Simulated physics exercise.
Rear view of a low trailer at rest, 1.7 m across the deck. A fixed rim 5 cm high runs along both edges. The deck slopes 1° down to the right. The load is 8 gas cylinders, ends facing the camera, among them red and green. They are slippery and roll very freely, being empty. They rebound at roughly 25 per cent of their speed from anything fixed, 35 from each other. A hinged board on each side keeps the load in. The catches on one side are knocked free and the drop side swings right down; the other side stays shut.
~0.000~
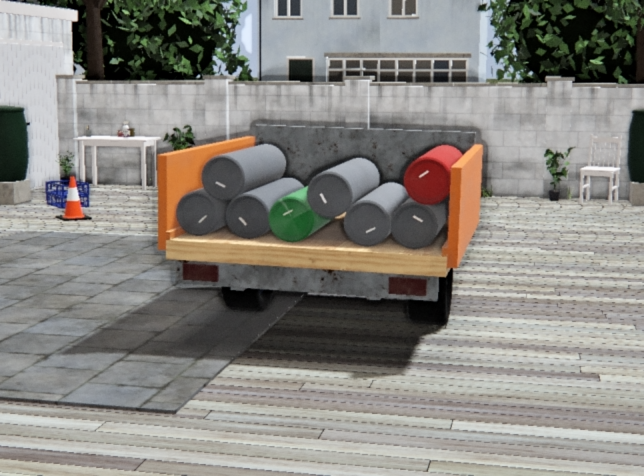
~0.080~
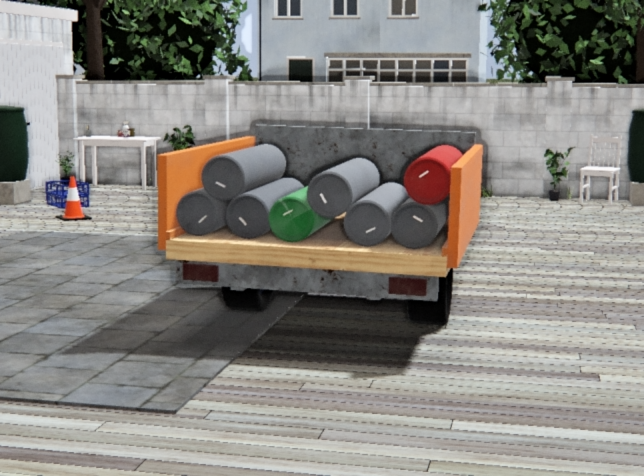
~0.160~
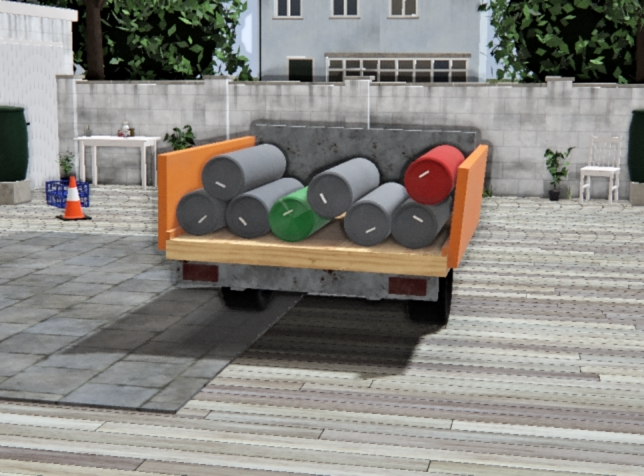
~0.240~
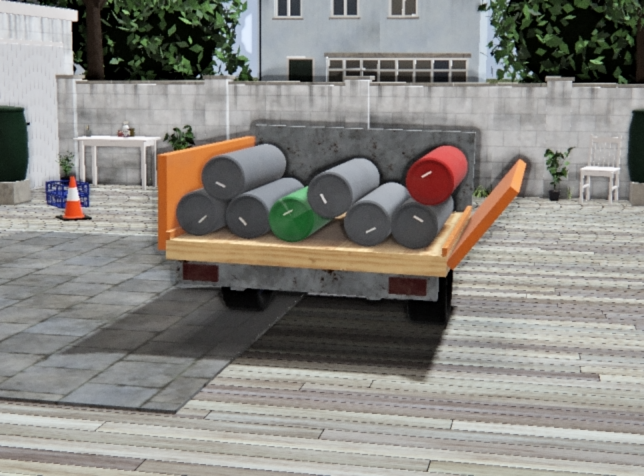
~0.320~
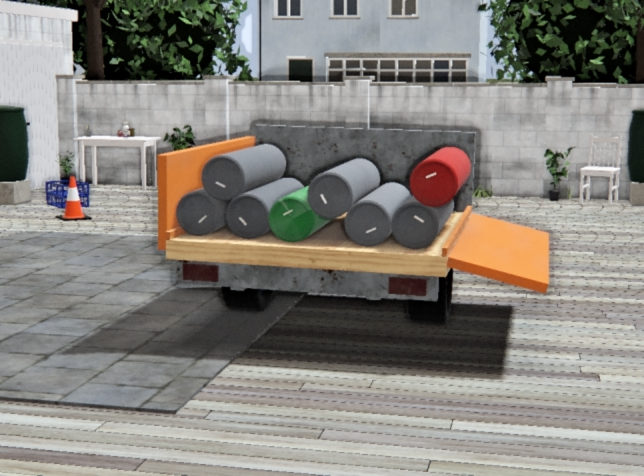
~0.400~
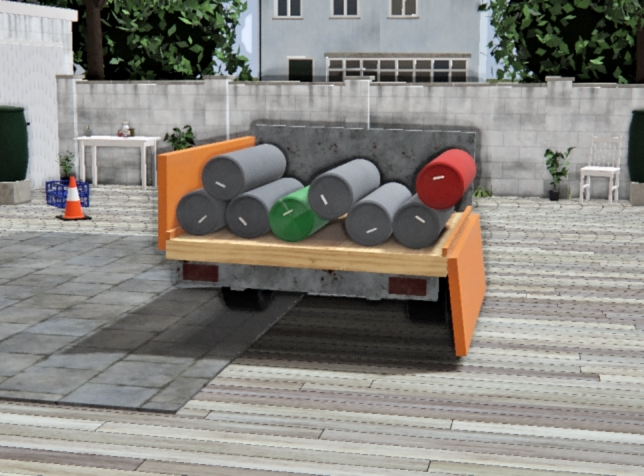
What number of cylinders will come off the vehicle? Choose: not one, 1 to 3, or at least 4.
It is 1 to 3; here the count comes to 1.
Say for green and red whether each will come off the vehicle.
Green remains on the deck; red ends on the ground.
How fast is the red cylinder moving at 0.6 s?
Near 1.5 m/s.
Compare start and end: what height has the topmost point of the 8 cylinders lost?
Some 0 cm lower.
By 0.6 s, red is dropping off the right side; green is on the deck, 75 cm from the left edge; 1 gone from the deck.
By 0.7 s, red is dropping off the right side; as before, green; 1 gone from the deck.
By 0.8 s, red is dropping off the right side; as before, green; 1 gone from the deck.
By 0.9 s, red is down on the right; as before, green; 1 gone from the deck.
Finally (5.0 s), red is down on the right; green is on the deck, 75 cm from the left edge; 1 gone from the deck.
